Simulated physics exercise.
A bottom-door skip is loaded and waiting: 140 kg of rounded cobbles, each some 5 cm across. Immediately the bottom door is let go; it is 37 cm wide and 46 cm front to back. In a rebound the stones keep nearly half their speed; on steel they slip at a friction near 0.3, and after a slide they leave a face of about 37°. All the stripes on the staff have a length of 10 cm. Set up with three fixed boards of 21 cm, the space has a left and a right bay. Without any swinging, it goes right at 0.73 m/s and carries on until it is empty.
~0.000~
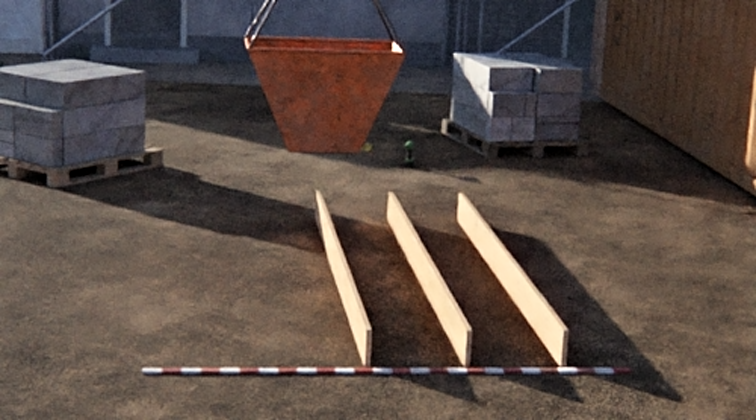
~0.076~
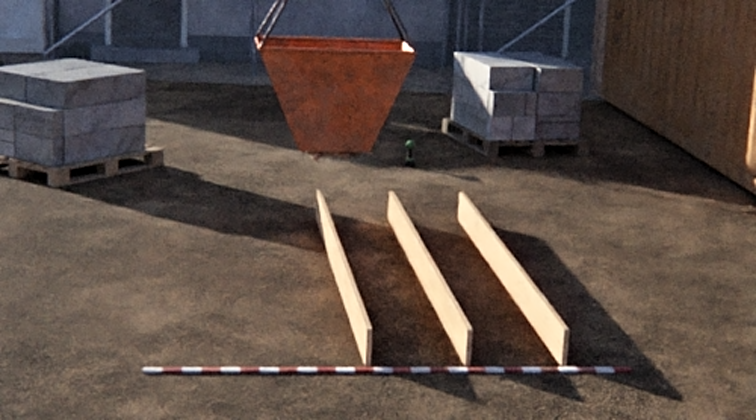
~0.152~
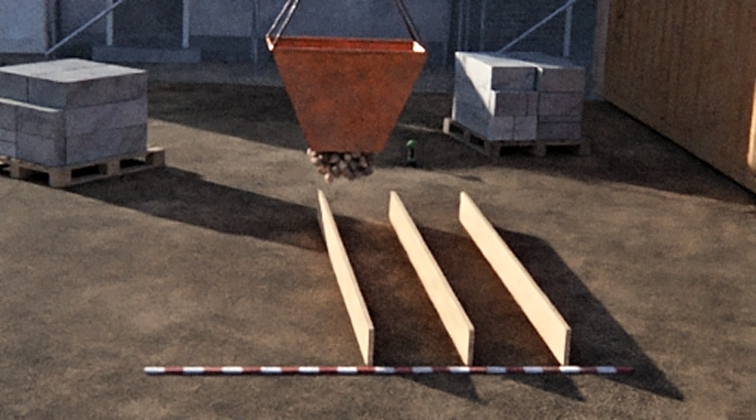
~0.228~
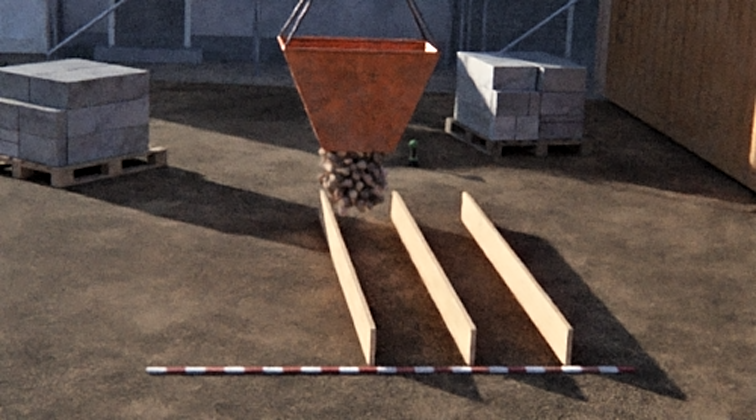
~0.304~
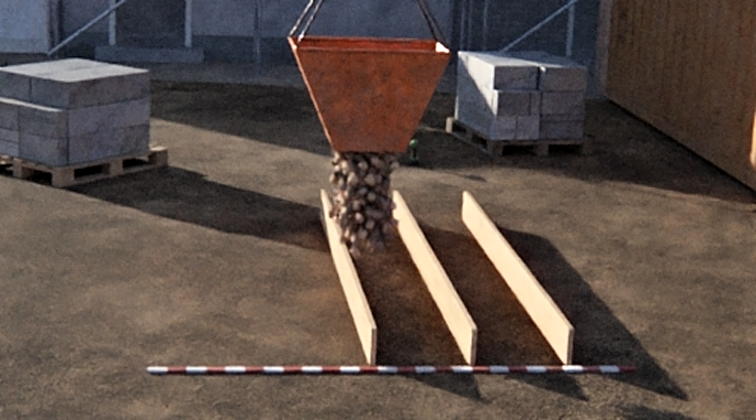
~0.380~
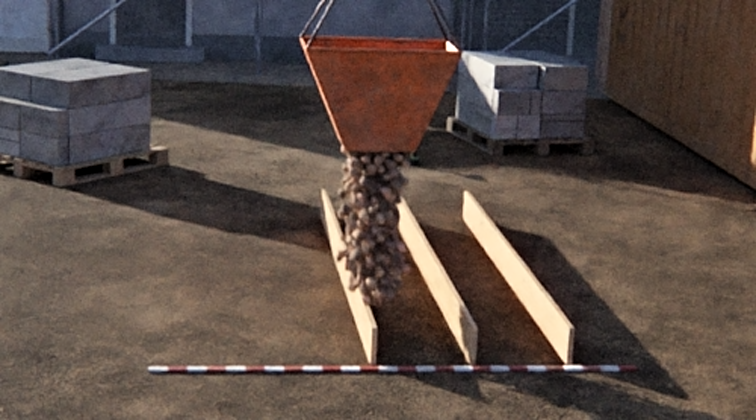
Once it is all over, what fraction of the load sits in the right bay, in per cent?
I would say 1 percent.
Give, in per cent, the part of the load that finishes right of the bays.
Roughly 0 per cent.
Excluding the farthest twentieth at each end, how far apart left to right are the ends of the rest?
Horizontal spread approx 50 cm.
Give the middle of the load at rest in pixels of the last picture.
Middle at rest: Roughly (408, 319).
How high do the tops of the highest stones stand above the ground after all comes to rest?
24 cm.
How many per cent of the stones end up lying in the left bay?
Something like 95 per cent, roughly.
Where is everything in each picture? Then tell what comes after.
The outlet is at (324, 143); nothing has dropped yet, in the first picture.
The outlet is at (335, 142); 6 % is out, in the second picture.
The outlet is at (347, 143); 19 % is out, the lowest stones still above the boards at (343, 172), 94 cm up, in the third picture.
The outlet is at (359, 142); 33 % is out, the lowest stones still above the boards at (354, 203), 76 cm up, in the fourth picture.
The outlet is at (370, 142); 49 % is out, the lowest stones still above the boards at (364, 243), 52 cm up, in the fifth picture.
The outlet is at (381, 142); 67 % is out, the lowest stones still above the boards at (371, 284), 26 cm up, in the sixth picture.
After 0.7 s, 0 % in the bottom-door skip, 6 % falling or lying left of the bays, 94 % falling or lying in the left bay; the stones farthest right are at (447, 313).
After 1.1 s, 0 % in the bottom-door skip, 6 % falling or lying left of the bays, 93 % falling or lying in the left bay, 1 % falling or lying in the right bay; the stones farthest right are at (476, 297).
After 1.7 s, 0 % in the bottom-door skip, 6 % falling or lying left of the bays, 93 % falling or lying in the left bay, 1 % falling or lying in the right bay; the stones farthest right are at (490, 306).
After 2.6 s, 0 % in the bottom-door skip, 6 % falling or lying left of the bays, 93 % falling or lying in the left bay, 1 % falling or lying in the right bay; the stones farthest right are at (490, 306).
After 4.5 s, 0 % in the bottom-door skip, 6 % left of the bays, 93 % in the left bay, 1 % in the right bay; the stones farthest right are at (490, 306).
